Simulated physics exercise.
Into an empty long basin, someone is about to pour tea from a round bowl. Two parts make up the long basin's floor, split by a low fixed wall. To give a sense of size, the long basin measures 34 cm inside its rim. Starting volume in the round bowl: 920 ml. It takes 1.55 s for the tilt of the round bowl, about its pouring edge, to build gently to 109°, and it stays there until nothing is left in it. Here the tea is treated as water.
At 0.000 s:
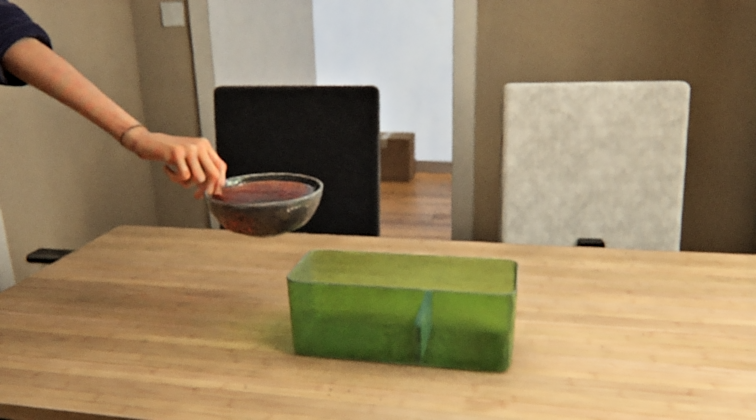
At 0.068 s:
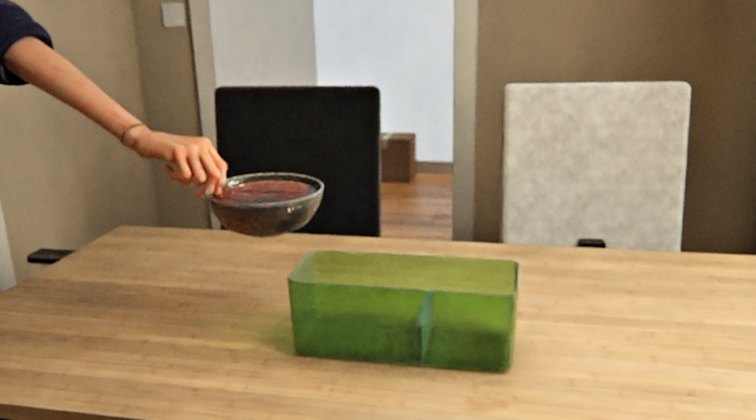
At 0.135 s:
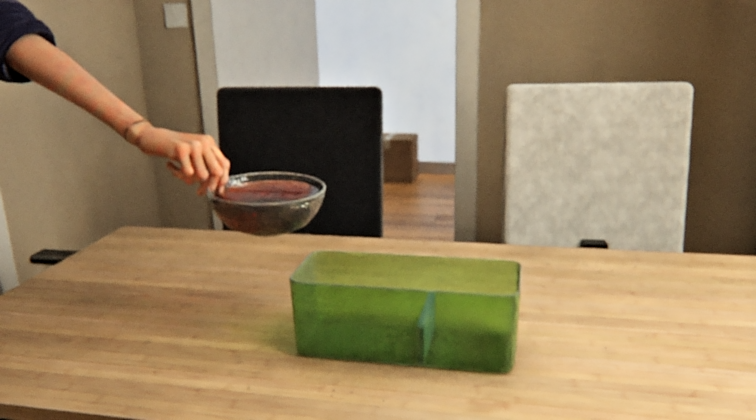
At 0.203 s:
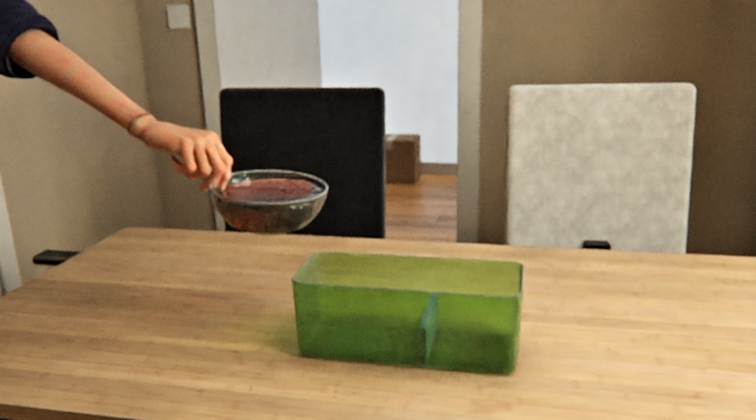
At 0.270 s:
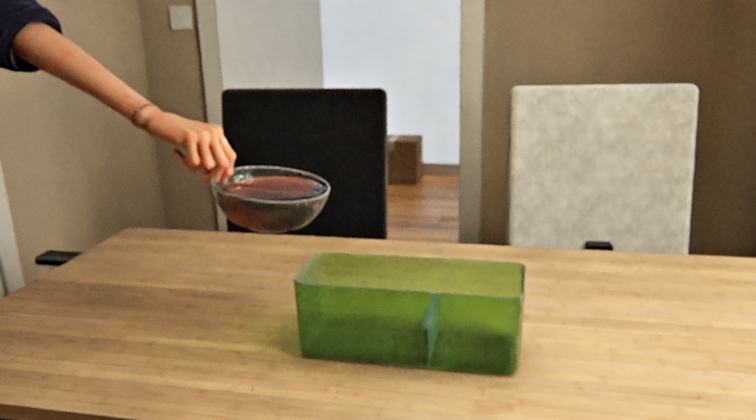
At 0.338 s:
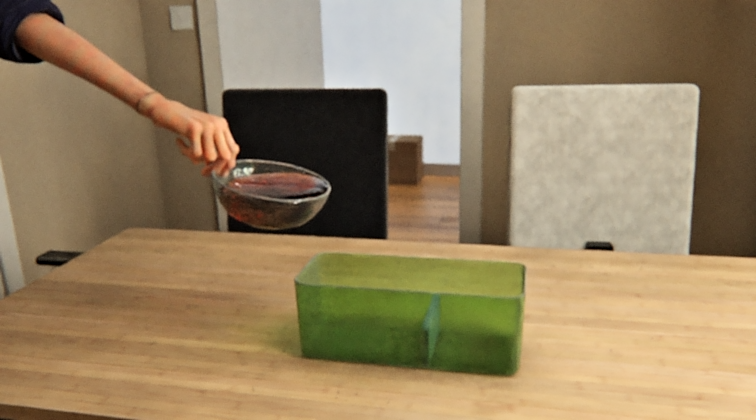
A hand holding a glass bowl of reddish-brown tea near a green divided basin on a wooden table, gradually tilting it slightly rightward.
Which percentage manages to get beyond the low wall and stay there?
Beyond the low wall, roughly 2 per cent stays.
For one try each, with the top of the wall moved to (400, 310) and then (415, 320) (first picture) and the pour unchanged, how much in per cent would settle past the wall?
35 in a hundred, followed by 20 in a hundred.
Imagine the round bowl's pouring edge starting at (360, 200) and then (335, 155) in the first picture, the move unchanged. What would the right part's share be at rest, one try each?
Roughly 70 per cent the first time and 50 per cent the second.
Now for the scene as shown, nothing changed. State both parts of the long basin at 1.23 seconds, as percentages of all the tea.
Left roughly 92, right roughly 1.
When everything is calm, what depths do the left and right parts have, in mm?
Left roughly 36 mm; right roughly 0 mm.
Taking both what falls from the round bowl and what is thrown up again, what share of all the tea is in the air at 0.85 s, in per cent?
It comes to roughly 40 per cent.
After 0.85 s the tilt is 63° and 31 per cent is still to pour, 29 is left of the wall and 0 right of it.
After 1.23 s the tilt is 98° and 0 per cent is still to pour, 92 is left of the wall and 1 right of it.
After 1.62 s the tilt is 109° and 0 per cent is still to pour, 96 is left of the wall and 2 right of it.
After 2.05 s the tilt is 109° and 0 per cent is still to pour, 96 is left of the wall and 2 right of it.
In the end 96 per cent lies left of the wall, 2 right of it and 3 outside.
